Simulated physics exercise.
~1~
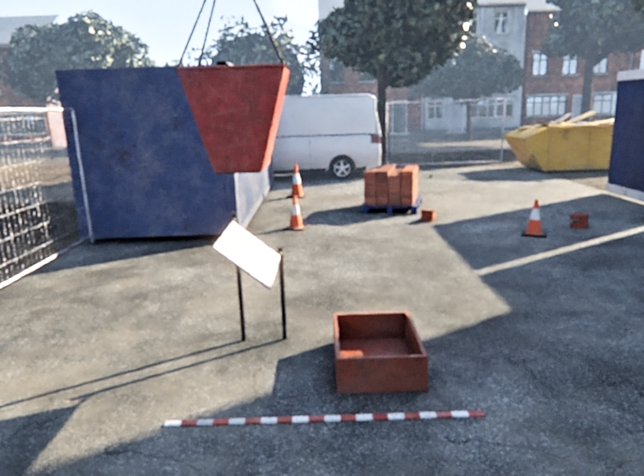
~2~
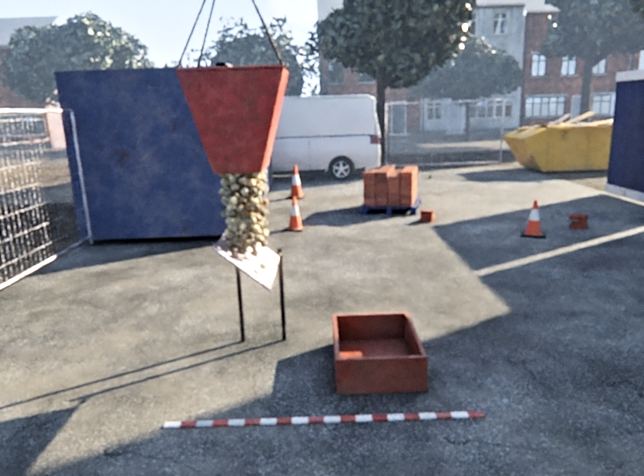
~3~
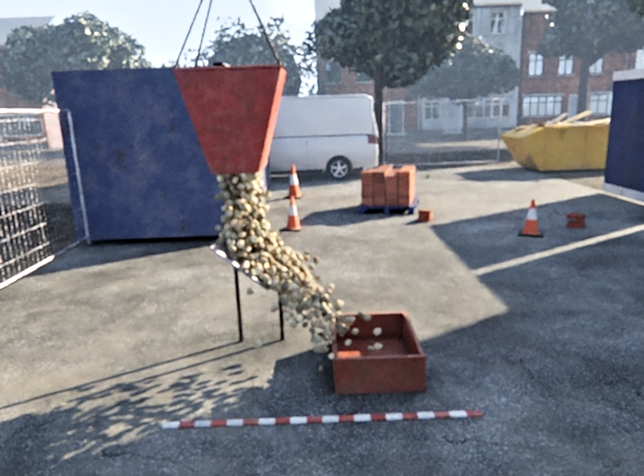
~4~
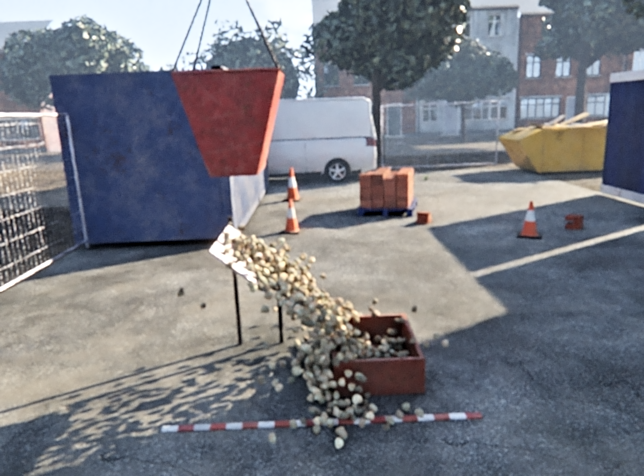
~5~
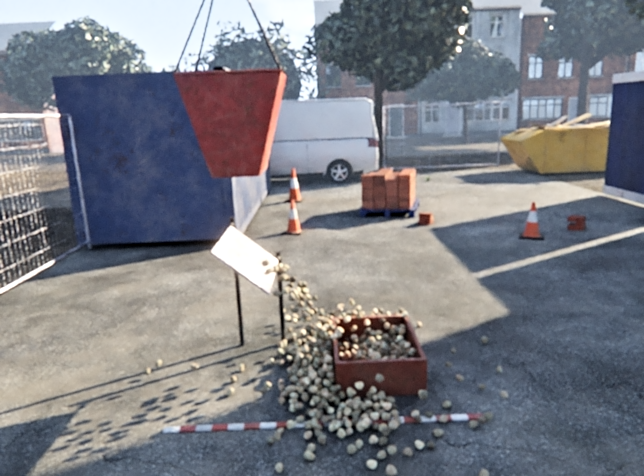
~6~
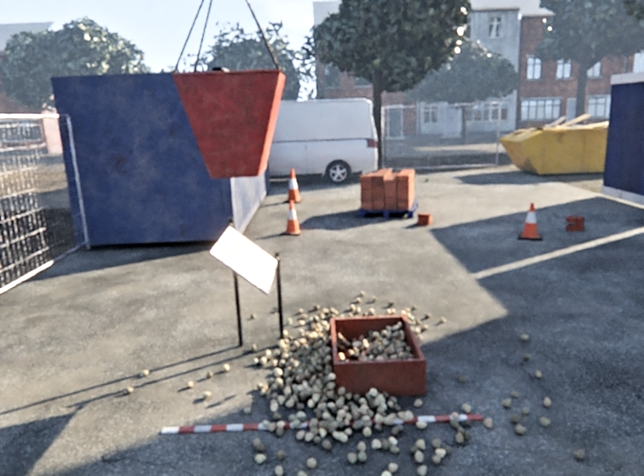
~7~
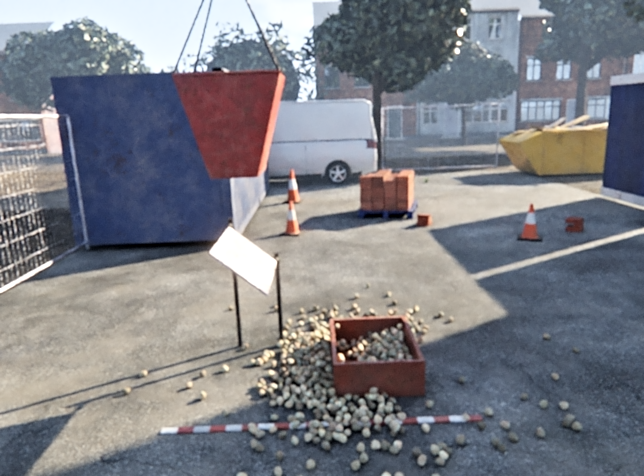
In a paved yard with cones and a parked van, pale stones poured from a hanging red hopper onto a tilted plate and slid down to the right, some landing in an open reddish box while many scattered on the ground around it.
